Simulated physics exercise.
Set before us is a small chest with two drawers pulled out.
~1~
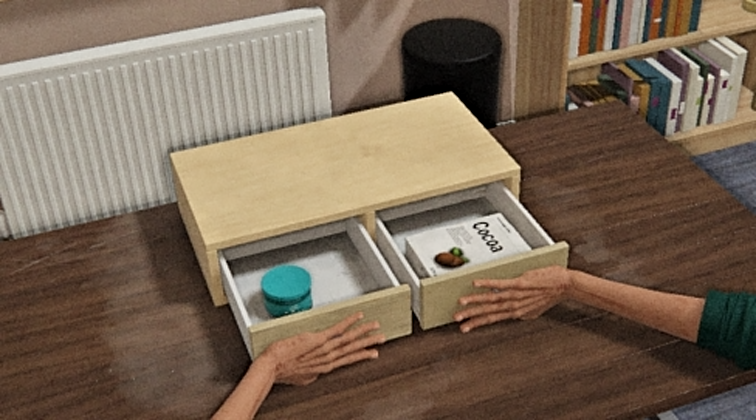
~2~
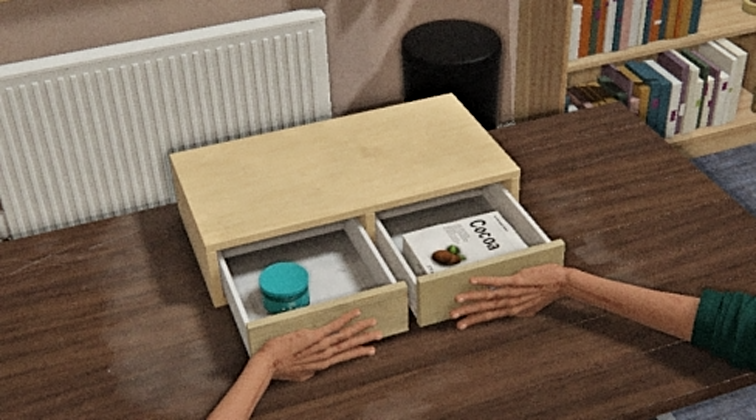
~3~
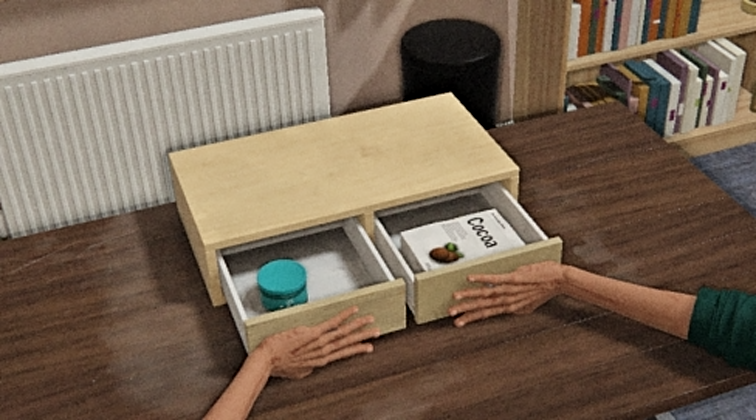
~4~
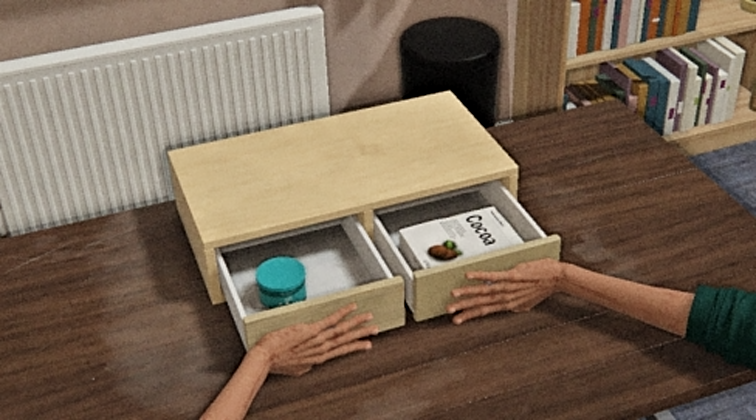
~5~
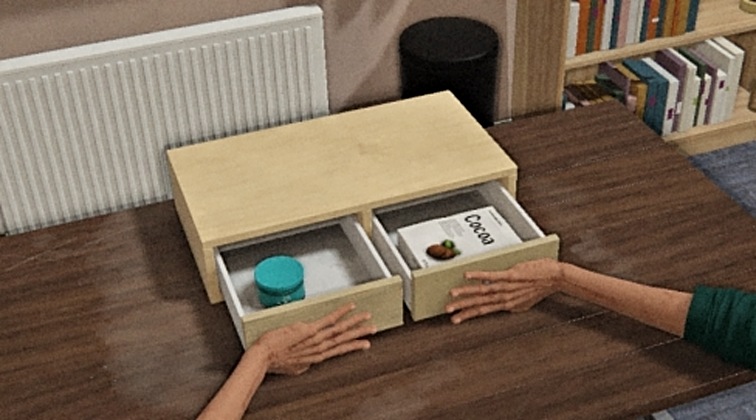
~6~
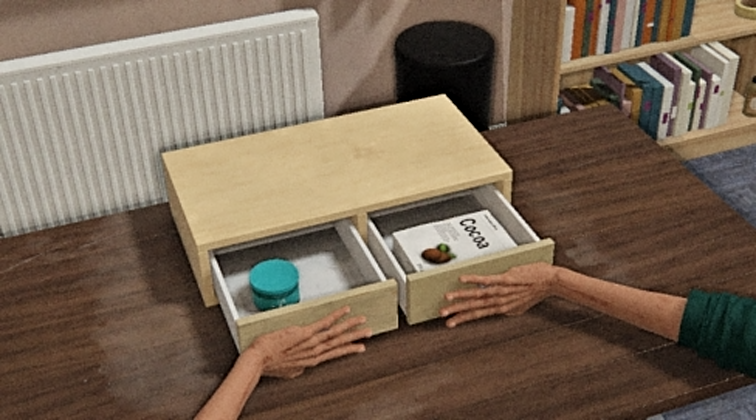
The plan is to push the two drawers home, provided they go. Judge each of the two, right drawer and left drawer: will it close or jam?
As it turns out, the right drawer closes, the left drawer closes.
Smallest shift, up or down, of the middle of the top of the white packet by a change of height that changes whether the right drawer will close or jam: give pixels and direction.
Up, by 20 pixels.
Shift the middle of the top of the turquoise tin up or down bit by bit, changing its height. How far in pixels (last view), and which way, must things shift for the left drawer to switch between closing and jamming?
Shift: 16 px, direction up.
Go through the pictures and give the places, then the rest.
In the first frame, right drawer (461, 240) wide open; left drawer (307, 280) wide open; white packet (469, 256).
In the second frame, left drawer (305, 277) wide open; turquoise tin (285, 290).
In the third frame, right drawer (456, 235) wide open; chest (342, 191).
In the fourth frame, left drawer (301, 271) wide open; white packet (462, 249).
In the fifth frame, right drawer (453, 232) wide open; turquoise tin (281, 284).
In the sixth frame, right drawer (448, 236) wide open; left drawer (295, 274) wide open; chest (335, 192).
Then, 0.42 s past the last view, right drawer about half in; left drawer starting in.
Then, 0.70 s past the last view, right drawer about half in; left drawer about half in.
Finally, the right drawer closes; the left drawer closes.
